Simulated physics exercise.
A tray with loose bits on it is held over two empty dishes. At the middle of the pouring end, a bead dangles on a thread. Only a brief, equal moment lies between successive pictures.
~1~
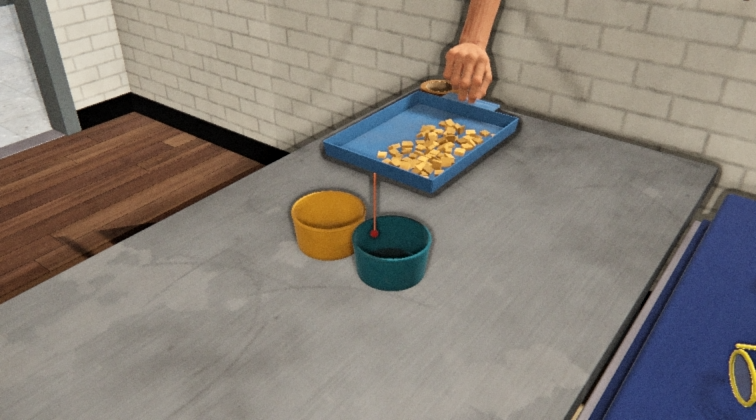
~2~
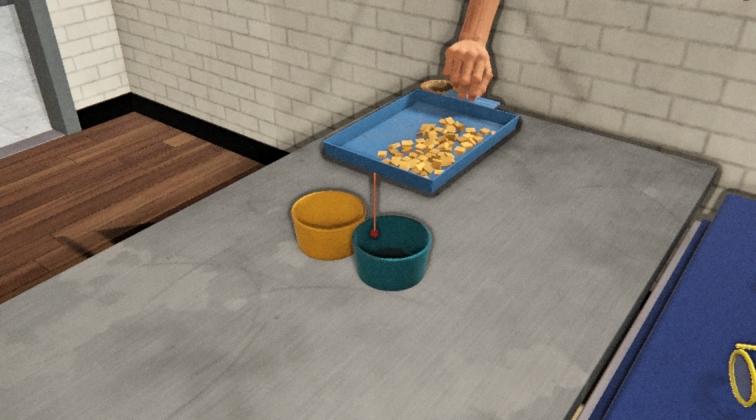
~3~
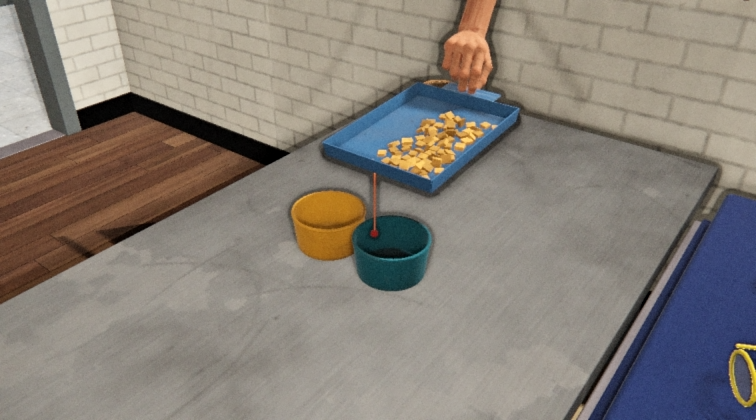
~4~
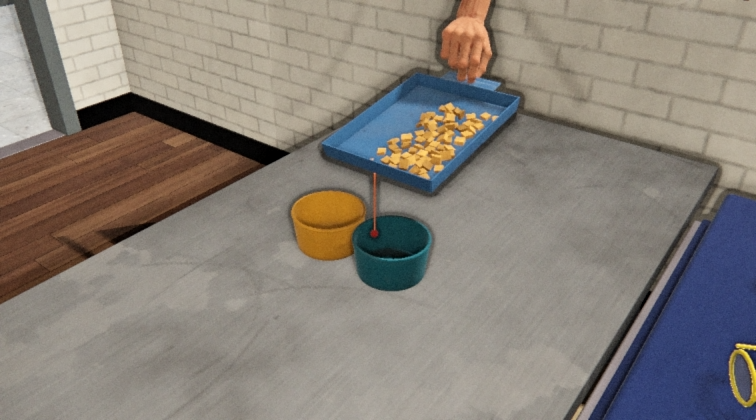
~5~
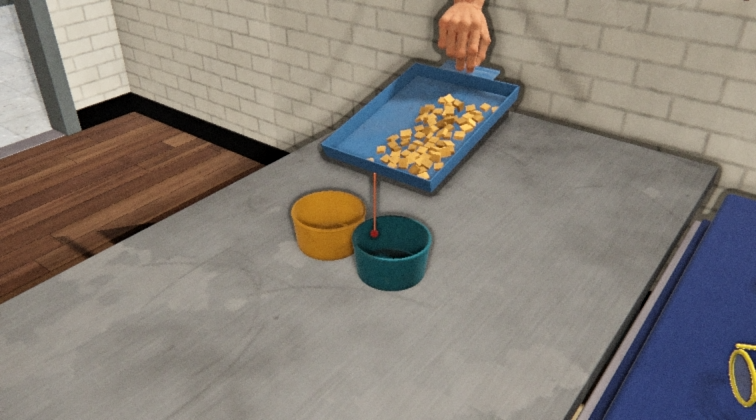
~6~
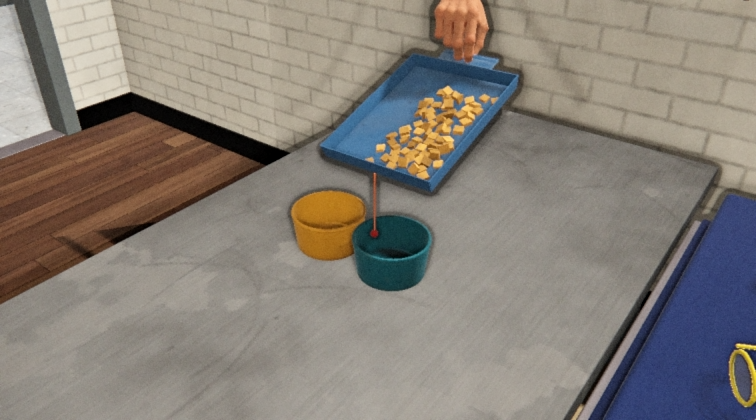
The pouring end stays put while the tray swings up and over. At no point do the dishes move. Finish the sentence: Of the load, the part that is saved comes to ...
Less than half of it.
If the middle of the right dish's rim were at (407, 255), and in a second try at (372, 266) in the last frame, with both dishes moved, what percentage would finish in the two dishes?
Roughly 30% on the first try and 90% on the second.
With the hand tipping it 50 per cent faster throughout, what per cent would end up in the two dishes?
Something like 0 percent, give or take.
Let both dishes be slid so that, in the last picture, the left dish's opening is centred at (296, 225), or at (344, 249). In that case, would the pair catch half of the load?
First the larger part, then the larger part.
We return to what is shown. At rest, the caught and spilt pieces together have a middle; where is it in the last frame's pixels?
The centre comes to rest close to (339, 302).
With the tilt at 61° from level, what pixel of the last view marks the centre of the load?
Its middle sits at about pixel (387, 155).
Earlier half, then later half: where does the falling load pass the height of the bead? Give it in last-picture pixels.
Around (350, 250) at first; around (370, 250) after that.
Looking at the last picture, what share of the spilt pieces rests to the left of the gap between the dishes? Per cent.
I'd put it at around 70 per cent.
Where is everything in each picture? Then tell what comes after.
The first frame shows corners of the pouring end near (326, 141) and (432, 179), level; middle of the load near (429, 150), cereal squares; left dish near (305, 239); right dish near (368, 269); bead on its thread near (374, 233).
The second frame shows corners of the pouring end near (326, 141) and (432, 179), level; middle of the load near (429, 149).
The third frame shows corners of the pouring end near (325, 142) and (431, 179), tipped barely, level across its low end; middle of the load near (429, 146).
The fourth frame shows corners of the pouring end near (325, 143) and (430, 179), tipped a little, level across its low end; middle of the load near (429, 142).
The fifth frame shows corners of the pouring end near (324, 144) and (430, 179), tipped a little, level across its low end; middle of the load near (428, 138).
The sixth frame shows corners of the pouring end near (323, 145) and (429, 180), tipped clearly, level across its low end; middle of the load near (427, 134); left dish near (305, 239); right dish near (368, 269).
Shortly afterwards, tray tipped steeply; all but a few on the tray; only a few in the air.
Next, tray tipped right over; the bulk on the tray; a little outside both; only a few in the air.
Some moments later, tray tipped past a quarter turn; only a few in the left dish; all but a few outside both.
In the end, tray tipped past a quarter turn; none at all in the right dish; only a few in the left dish; all but a few outside both.
